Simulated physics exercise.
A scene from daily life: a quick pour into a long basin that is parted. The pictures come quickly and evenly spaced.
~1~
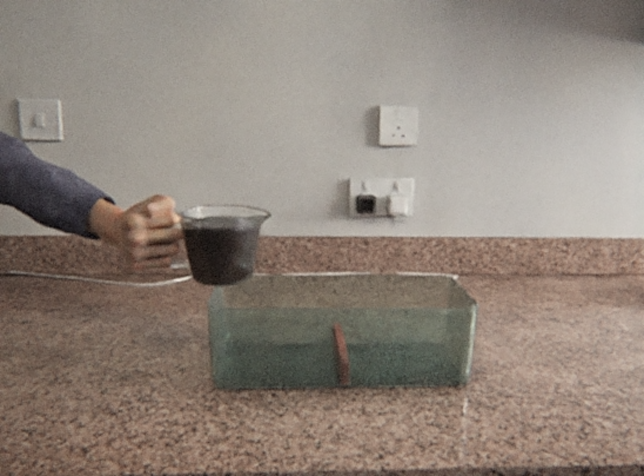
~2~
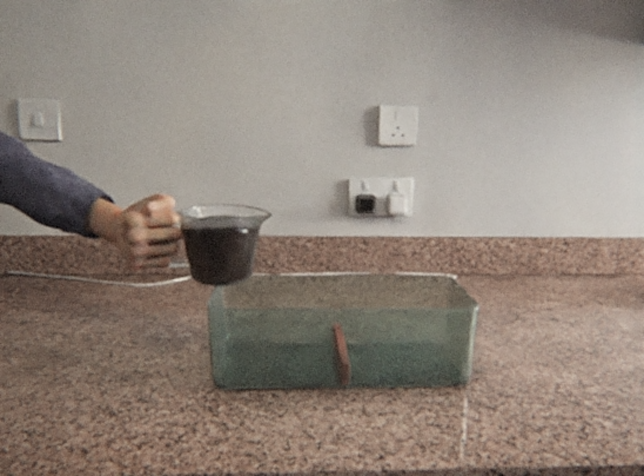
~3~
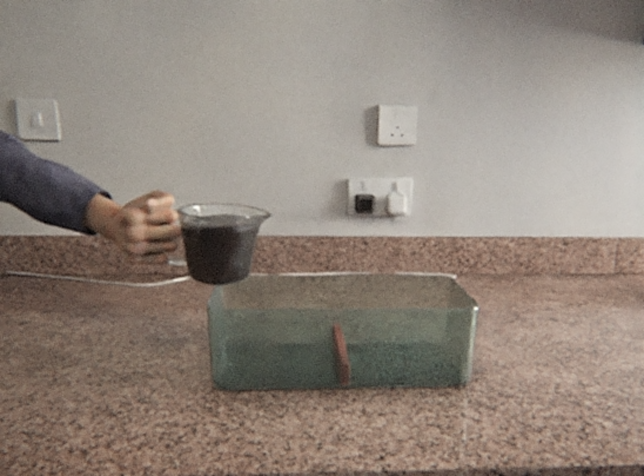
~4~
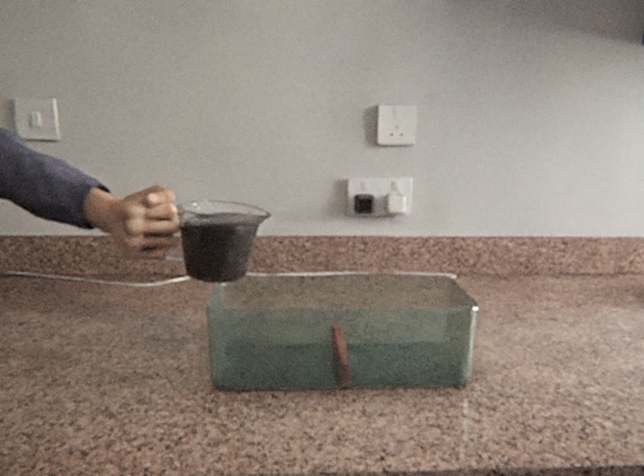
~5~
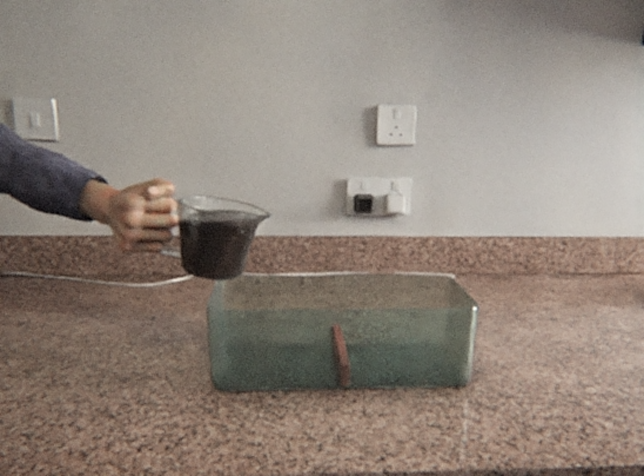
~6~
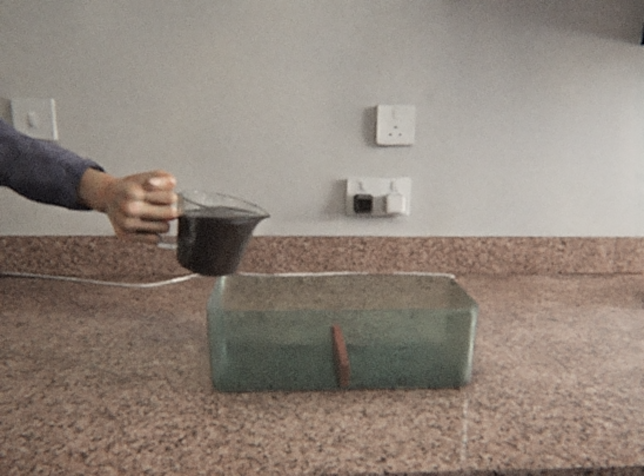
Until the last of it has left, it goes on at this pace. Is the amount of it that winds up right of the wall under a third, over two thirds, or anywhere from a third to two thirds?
Falls in the midrange.
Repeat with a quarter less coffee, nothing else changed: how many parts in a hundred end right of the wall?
Roughly 35 in a hundred.
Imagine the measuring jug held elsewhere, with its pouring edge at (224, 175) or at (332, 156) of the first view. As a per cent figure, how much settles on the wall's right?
First about 15, then 85 per cent.
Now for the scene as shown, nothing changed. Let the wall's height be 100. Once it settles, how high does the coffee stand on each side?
Left 30 per cent, right 30.
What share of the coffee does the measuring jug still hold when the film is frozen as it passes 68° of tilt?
It still holds around 65 per cent there.
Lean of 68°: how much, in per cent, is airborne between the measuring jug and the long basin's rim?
I'd reckon some 25 per cent.
A moment on, the measuring jug is tipped part way and 67 per cent is still to pour, 9 is left of the wall and 0 right of it.
Next, the measuring jug is tipped right over and 10 per cent is still to pour, 39 is left of the wall and 29 right of it.
Then the measuring jug is tipped right over and 0 per cent is still to pour, 53 is left of the wall and 45 right of it.
Later the measuring jug is tipped right over and 0 per cent is still to pour, 53 is left of the wall and 45 right of it.
Finally, 53 per cent lies left of the wall, 45 right of it and 1 outside.
